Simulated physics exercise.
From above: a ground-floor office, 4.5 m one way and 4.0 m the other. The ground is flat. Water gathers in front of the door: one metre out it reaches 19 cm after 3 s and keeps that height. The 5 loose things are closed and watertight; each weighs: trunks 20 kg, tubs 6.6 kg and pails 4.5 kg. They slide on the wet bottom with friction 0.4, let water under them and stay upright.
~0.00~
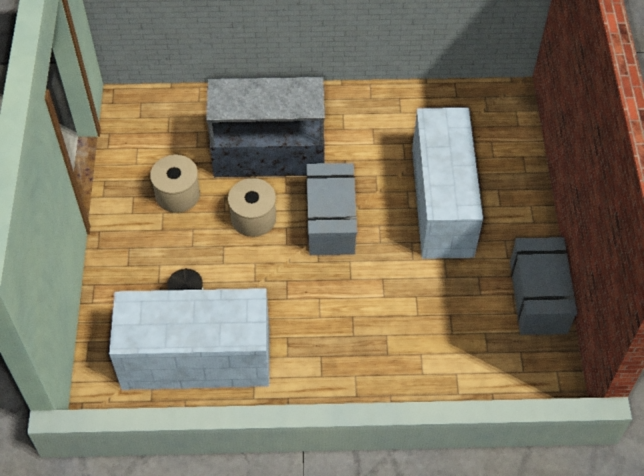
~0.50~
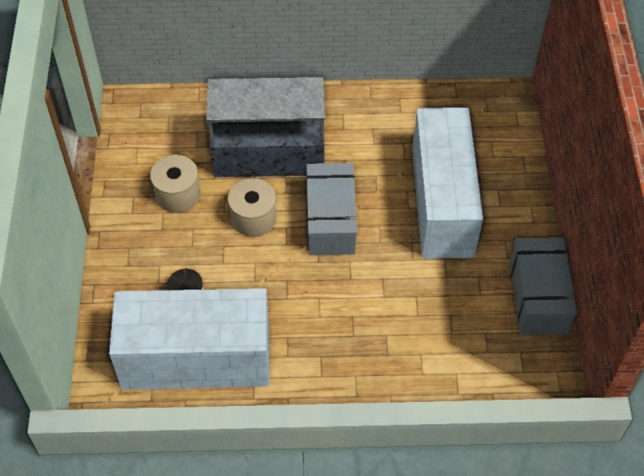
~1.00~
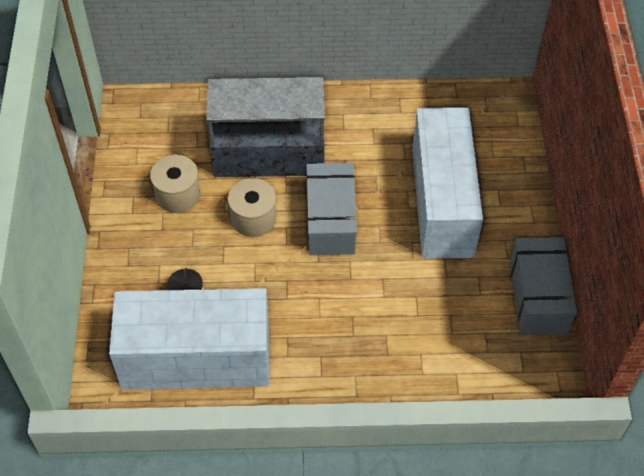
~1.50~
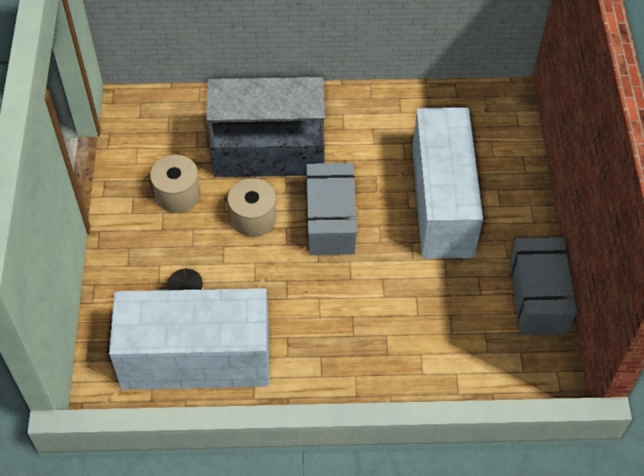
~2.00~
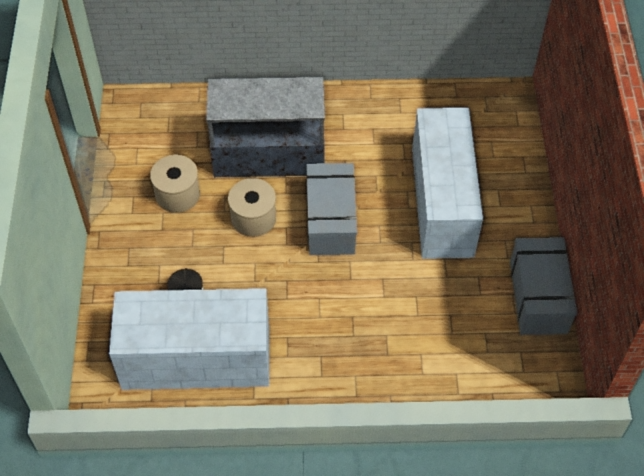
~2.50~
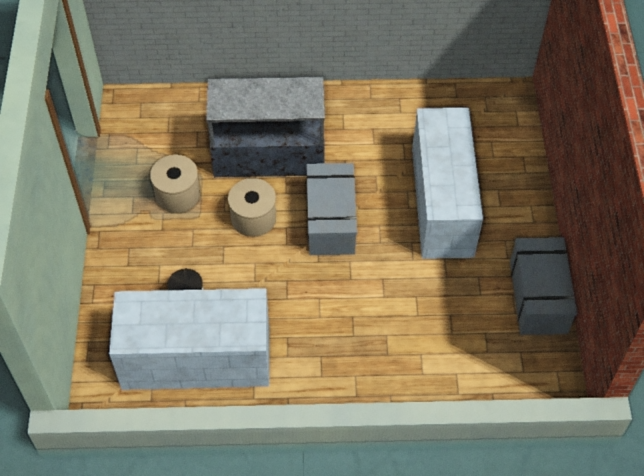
A thin sheet of water crept in through the doorway on the left and spread a little across the wooden floor to the nearest tan tub, while the trunks and other furniture stayed still.
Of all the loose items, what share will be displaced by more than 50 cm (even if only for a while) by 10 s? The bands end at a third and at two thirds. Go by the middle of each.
It is between one and two thirds.
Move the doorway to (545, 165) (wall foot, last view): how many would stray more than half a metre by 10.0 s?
Then 1.
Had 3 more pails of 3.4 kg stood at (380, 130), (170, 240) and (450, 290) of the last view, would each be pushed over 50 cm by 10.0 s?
In that order: Past it, over, short of it.
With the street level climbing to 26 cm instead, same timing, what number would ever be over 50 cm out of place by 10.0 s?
Then 4.
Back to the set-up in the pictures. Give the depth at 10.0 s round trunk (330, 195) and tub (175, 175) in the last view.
About 5 and 10 cm.
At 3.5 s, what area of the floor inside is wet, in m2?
Roughly 3.0 m2.
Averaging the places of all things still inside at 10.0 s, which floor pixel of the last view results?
At about (434, 311).
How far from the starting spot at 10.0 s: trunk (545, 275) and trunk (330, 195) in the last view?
In that order: 20 cm, 60 cm.
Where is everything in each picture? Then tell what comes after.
The first frame shows a trunk at (546, 275), on the bottom; a trunk at (331, 197), on the bottom; 0.0 m2 under water; 0 of 5 have shifted.
The second frame shows a trunk at (546, 275), on the bottom; a trunk at (331, 197), on the bottom; water covers 0.0 m2; 0 of 5 have shifted.
The third frame shows a trunk at (546, 275) rests on the ground; a trunk at (331, 197) rests on the ground; 0.0 m2 under water; 0 of 5 have shifted.
The fourth frame shows a trunk at (546, 275) rests on the ground; a trunk at (331, 197), on the bottom; 0.0 m2 under water; 0 of 5 have shifted.
The fifth frame shows a trunk at (546, 275), on the bottom; a trunk at (331, 197), on the bottom; 0.1 m2 under water; 0 of 5 have shifted.
The sixth frame shows a trunk at (546, 275) rests on the ground; a trunk at (331, 197) rests on the ground; 0.7 m2 under water; 0 of 5 have shifted.
After 3.5 s 0 of 5 are over 50 cm from their spots; 0 afloat.
After 4.5 s 1 of 5 are over 50 cm from their spots; 1 afloat.
After 7.0 s 3 of 5 are over 50 cm from their spots; 1 afloat.
After 10.0 s 3 of 5 are over 50 cm from their spots, and 3 have been at some point; 3 afloat.
